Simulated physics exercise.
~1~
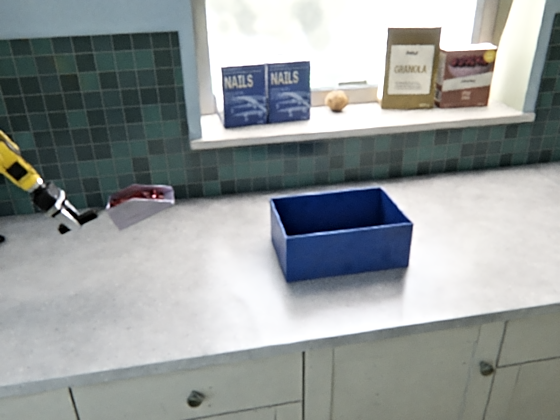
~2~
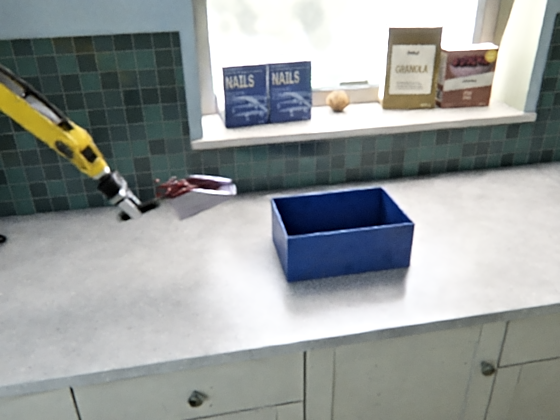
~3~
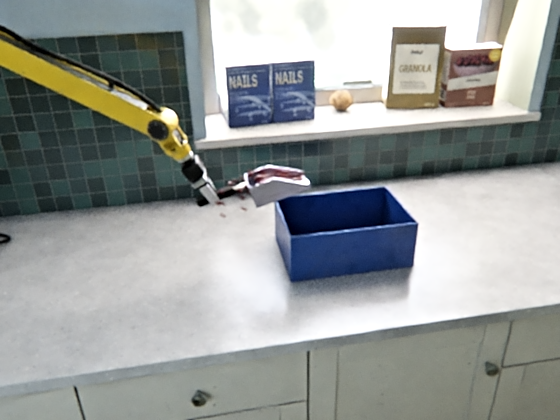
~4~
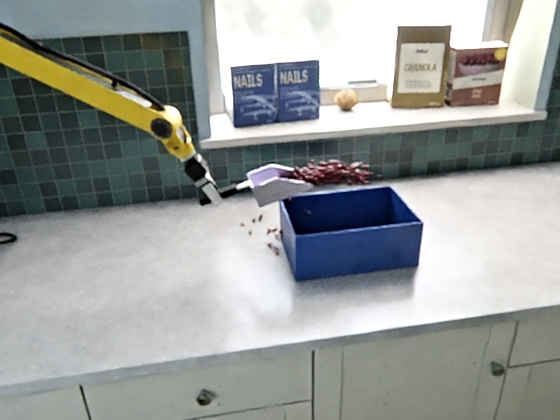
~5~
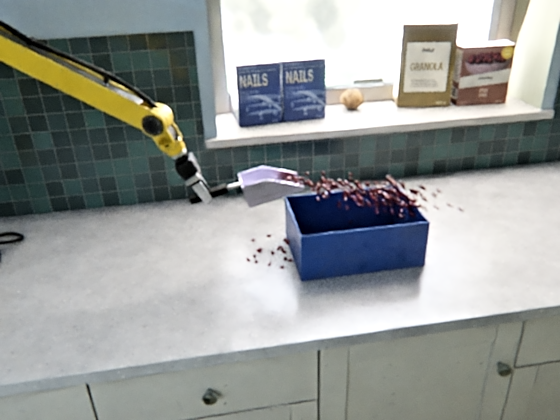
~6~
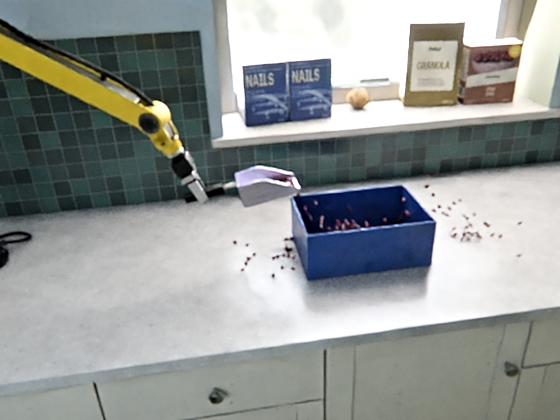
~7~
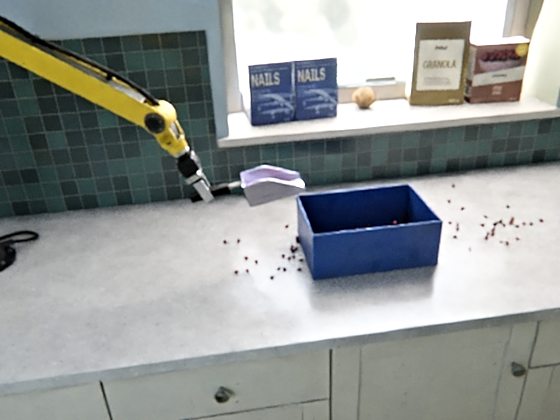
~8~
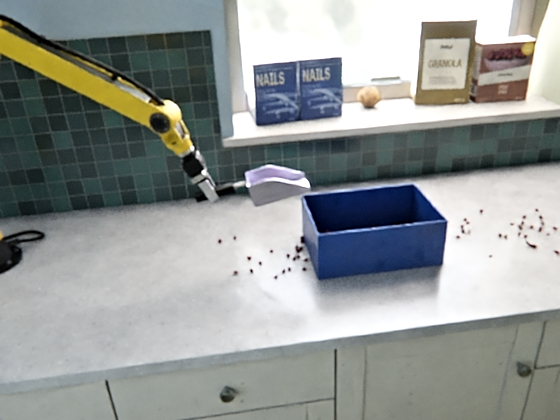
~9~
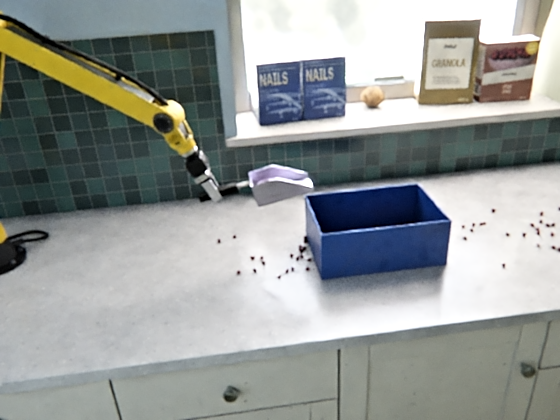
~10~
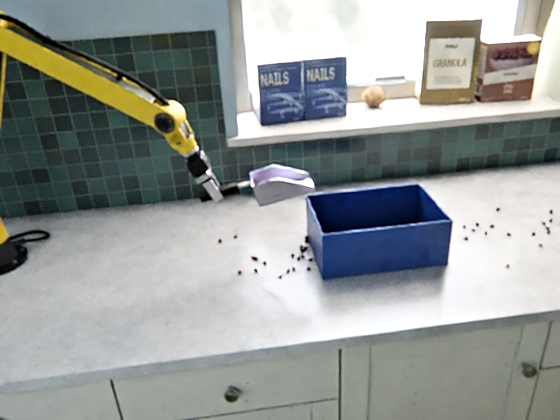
Kitchen counter below a window, a yellow robot arm swinging a scoop rightward, flinging dark red beans into and around a blue bin.
